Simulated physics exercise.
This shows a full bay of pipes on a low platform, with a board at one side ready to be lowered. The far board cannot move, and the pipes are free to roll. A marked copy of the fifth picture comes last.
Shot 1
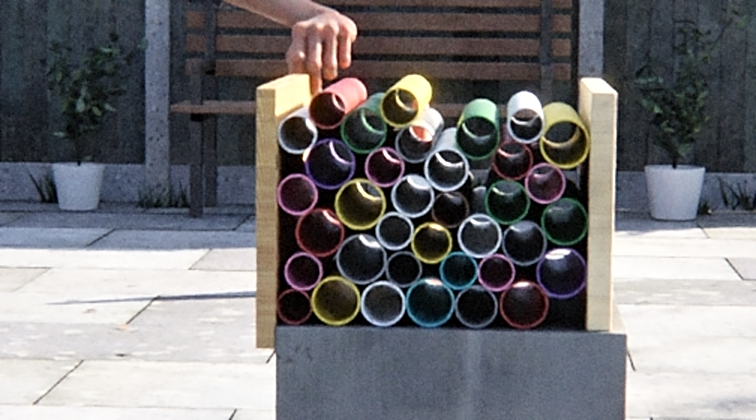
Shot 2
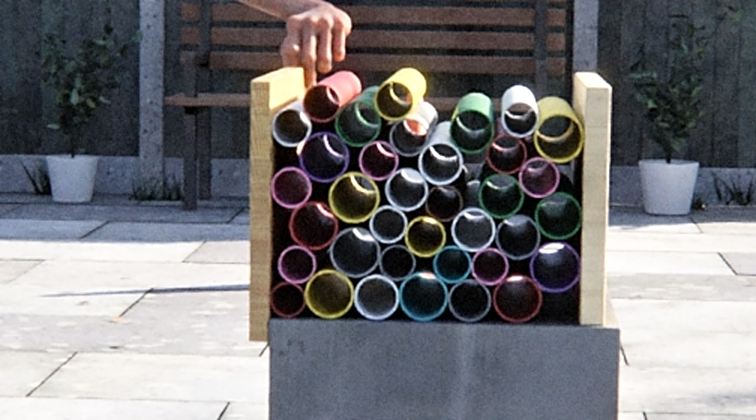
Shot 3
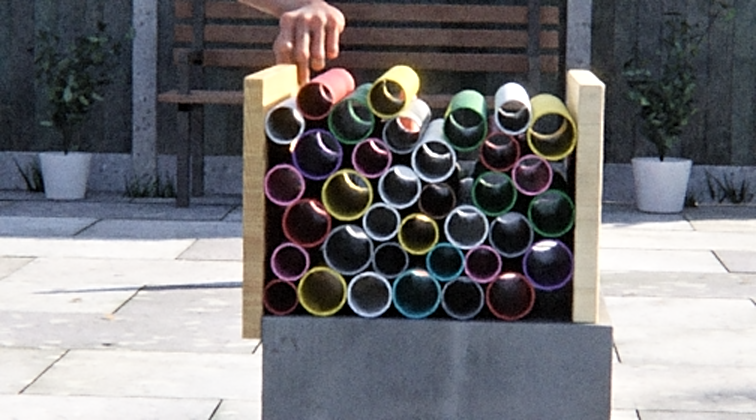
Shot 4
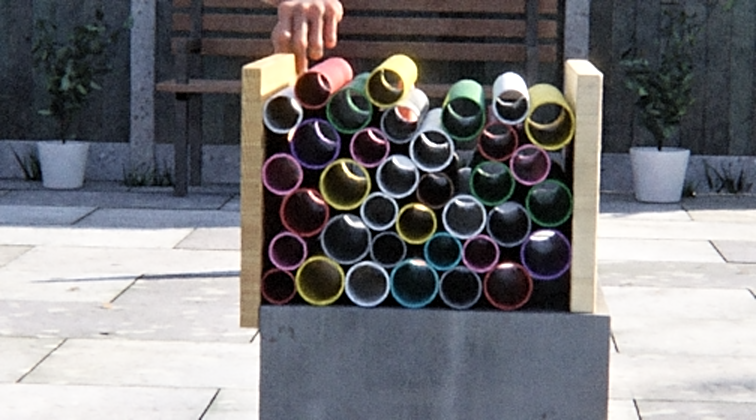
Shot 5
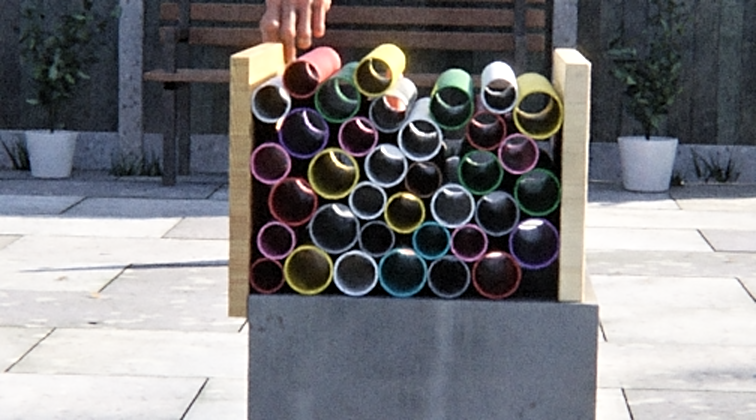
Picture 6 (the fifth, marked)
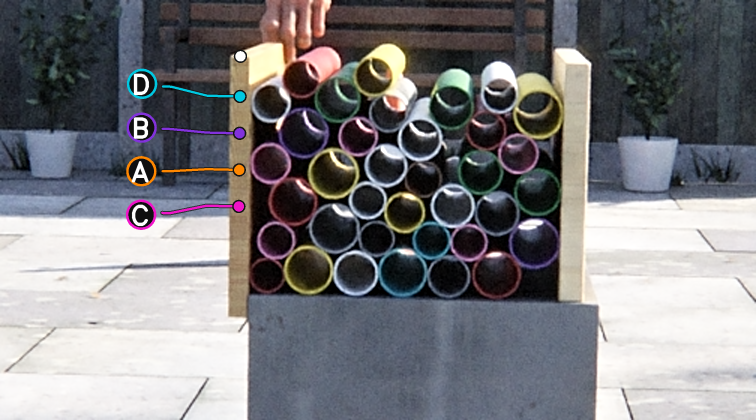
Colourful pipes stacked between two wooden boards on a grey block stay still, a hand resting at the upper left, as the view shifts slightly.
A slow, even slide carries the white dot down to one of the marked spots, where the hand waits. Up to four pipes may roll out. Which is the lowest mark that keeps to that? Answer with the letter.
No lower than A.
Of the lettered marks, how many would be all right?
Three of the four.
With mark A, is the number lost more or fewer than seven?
At A, fewer than seven.
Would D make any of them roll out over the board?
At D: No.
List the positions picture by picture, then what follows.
The first frame shows a grey pipe (415, 143); a red pipe (327, 110); side board (287, 199).
The second frame shows side board (281, 192).
The third frame shows a red pipe (510, 296); a pink pipe (290, 262).
The fourth frame shows a white pipe (465, 217); a yellow pipe (345, 184).
The fifth frame shows a red pipe (486, 131); a grey pipe (388, 113); a red pipe (301, 79).
On the copy, A at (239, 170); B at (240, 134); C at (239, 206); D at (240, 97); the white dot at (241, 56).
On A. First, top of the board (251, 113).
Then, top of the board (250, 170).
Finally, top of the board (250, 170), two out over the board.
By contrast, B none out over the board; C five out over the board; D none out over the board.
